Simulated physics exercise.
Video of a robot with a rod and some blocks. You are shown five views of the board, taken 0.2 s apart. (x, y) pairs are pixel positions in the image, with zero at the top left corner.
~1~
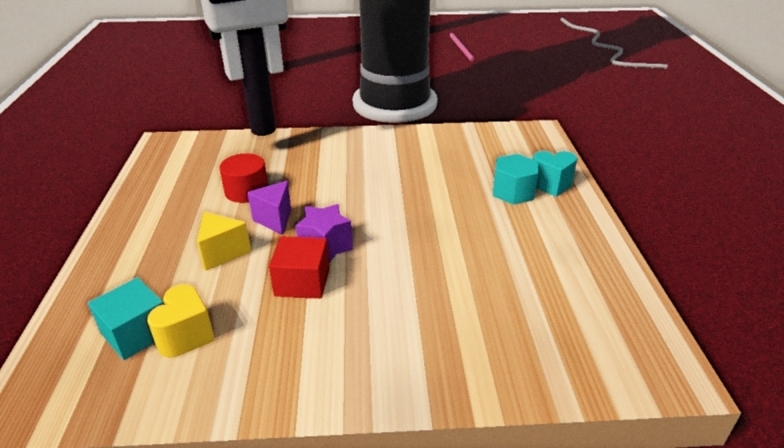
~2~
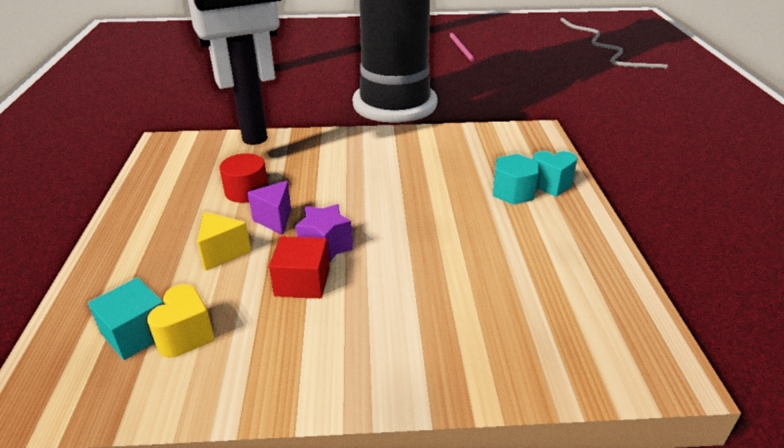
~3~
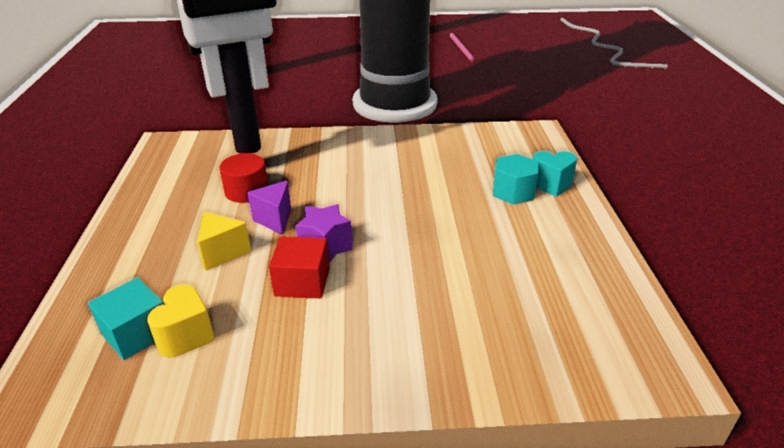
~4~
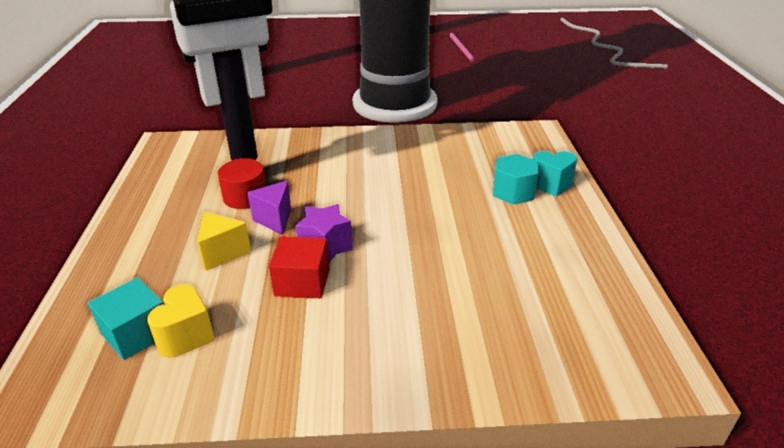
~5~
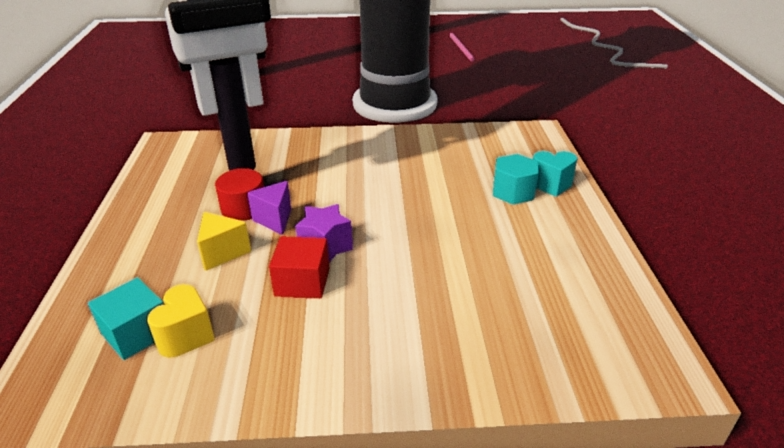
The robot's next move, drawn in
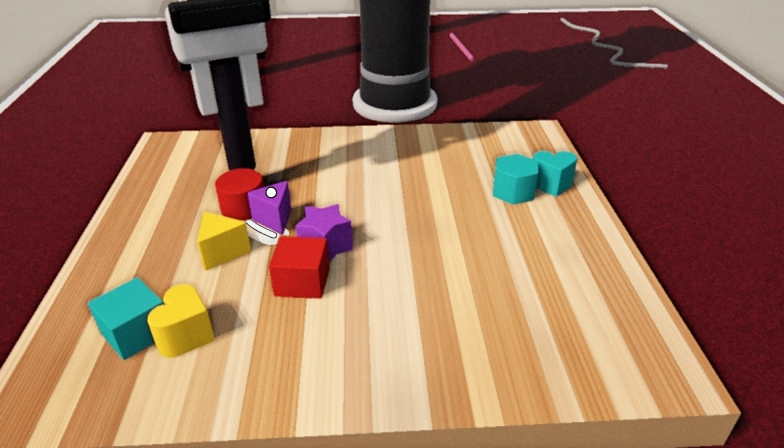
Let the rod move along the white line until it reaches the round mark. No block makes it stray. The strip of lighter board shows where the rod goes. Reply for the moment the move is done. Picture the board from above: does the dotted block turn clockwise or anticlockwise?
From above, it looks like the dotted block goes counterclockwise.
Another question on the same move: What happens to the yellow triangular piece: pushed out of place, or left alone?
By the last moment of the path, the yellow triangular piece has shifted.
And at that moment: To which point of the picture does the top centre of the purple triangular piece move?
Expect it around (301, 205).
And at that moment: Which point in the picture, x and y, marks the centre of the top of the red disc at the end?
Just about (242, 228).
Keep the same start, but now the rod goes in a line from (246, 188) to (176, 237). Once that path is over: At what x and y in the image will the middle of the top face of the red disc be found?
I'd expect the centre of its top face to be at (218, 206).
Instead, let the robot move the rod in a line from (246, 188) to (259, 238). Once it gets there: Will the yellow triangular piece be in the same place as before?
Short answer: No.
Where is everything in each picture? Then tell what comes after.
In the first picture, rod's lower end at (264, 131); yellow triangular piece at (216, 224); red disc at (242, 164); purple triangular piece at (271, 192); purple star block at (323, 217).
In the second picture, rod at (255, 139); blocks still.
In the third picture, rod at (248, 149); blocks still.
In the fourth picture, rod at (244, 158); red disc at (240, 169).
In the fifth picture, rod at (242, 168); yellow triangular piece at (216, 224); red disc at (239, 180); purple triangular piece at (271, 192); purple star block at (323, 217).
Drawn move, from (246, 188) by way of (241, 206) and (250, 223) to (274, 235); the dot is on the purple triangular piece.
On the path given first. One third of the way, rod at (237, 186); red disc at (233, 200); purple triangular piece at (271, 201), turned 60° anticlockwise.
Two thirds of the way, rod at (247, 202); yellow triangular piece at (206, 241); red disc at (232, 217); purple triangular piece at (274, 202), turned 65° anticlockwise.
At the end, rod at (271, 214); yellow triangular piece at (200, 246); red disc at (242, 228); purple triangular piece at (301, 205), turned 85° anticlockwise; purple star block at (332, 217), turned 30° clockwise.
